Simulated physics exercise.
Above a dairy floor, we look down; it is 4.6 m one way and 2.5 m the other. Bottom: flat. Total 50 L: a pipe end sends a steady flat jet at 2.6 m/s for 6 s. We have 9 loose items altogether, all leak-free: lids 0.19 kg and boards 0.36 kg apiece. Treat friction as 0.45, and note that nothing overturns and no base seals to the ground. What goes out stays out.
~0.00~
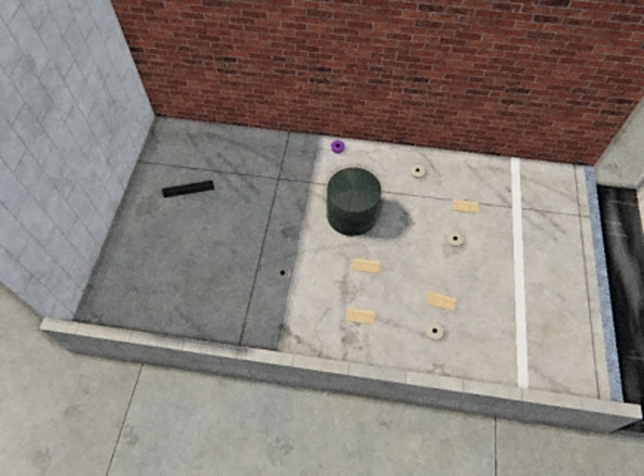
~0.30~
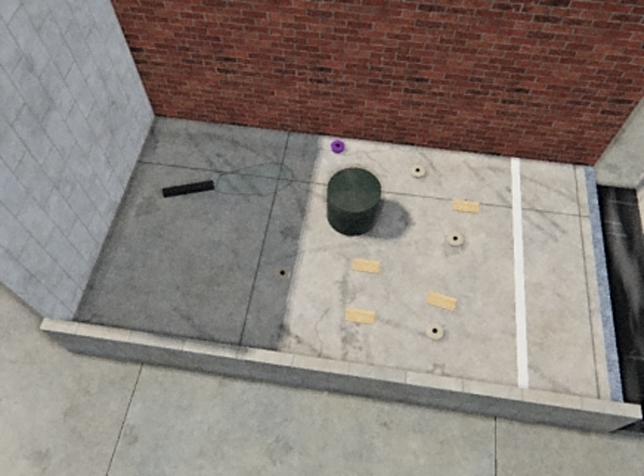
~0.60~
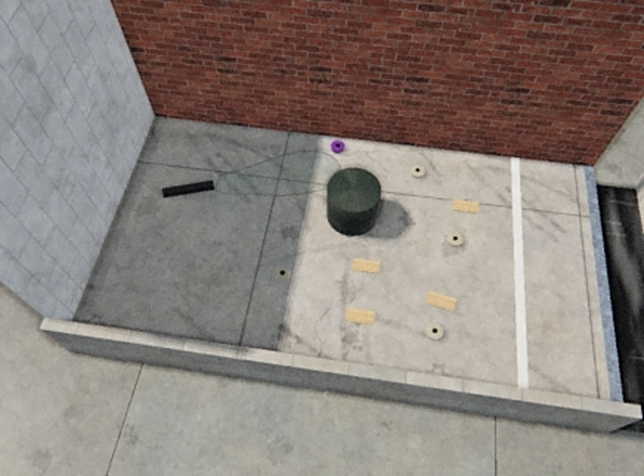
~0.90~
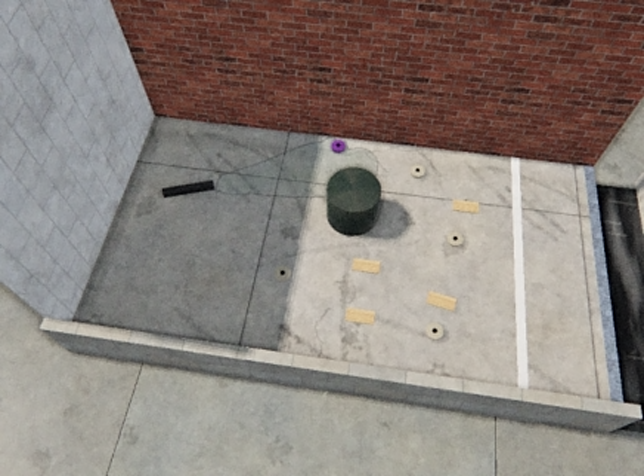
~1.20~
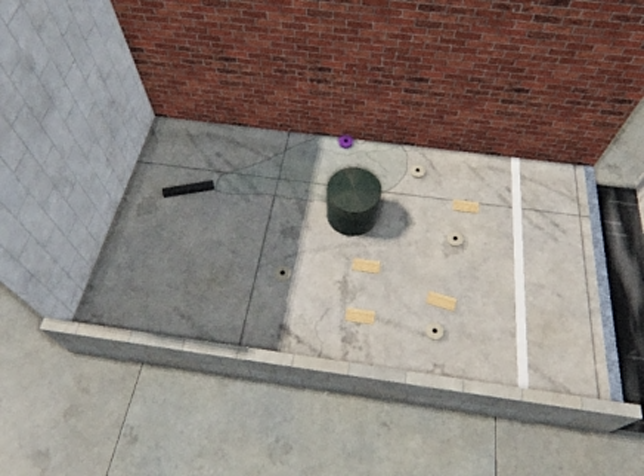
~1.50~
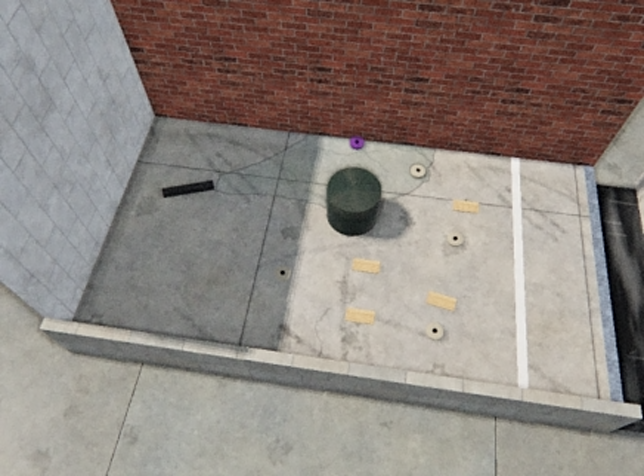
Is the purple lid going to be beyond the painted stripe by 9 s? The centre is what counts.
It arrives beyond it.
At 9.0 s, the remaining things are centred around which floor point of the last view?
Centred roughly on (426, 273).
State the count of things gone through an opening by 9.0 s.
1 by that time.
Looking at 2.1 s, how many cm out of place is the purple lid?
Roughly 60 cm.
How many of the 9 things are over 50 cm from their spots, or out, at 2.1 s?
The answer is 1.
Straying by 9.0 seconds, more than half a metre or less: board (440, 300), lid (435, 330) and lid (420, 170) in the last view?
Listed order: Within the mark, within the mark and beyond the mark.
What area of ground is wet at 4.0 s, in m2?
About 2.5 m2.
After 2.1 s the purple lid is near (398, 147), 0.6 m from its start, afloat; 0 of 9 are over the mark; 1 afloat.
After 4.0 s the purple lid is near (561, 186), 2.3 m from its start, aground; 2 of 9 are over the mark; 0 afloat.
After 6.3 s the purple lid has gone out; 2 of 9 are over the mark; 0 afloat.
After 9.0 s the purple lid has gone out; 2 of 9 are over the mark; 0 afloat.
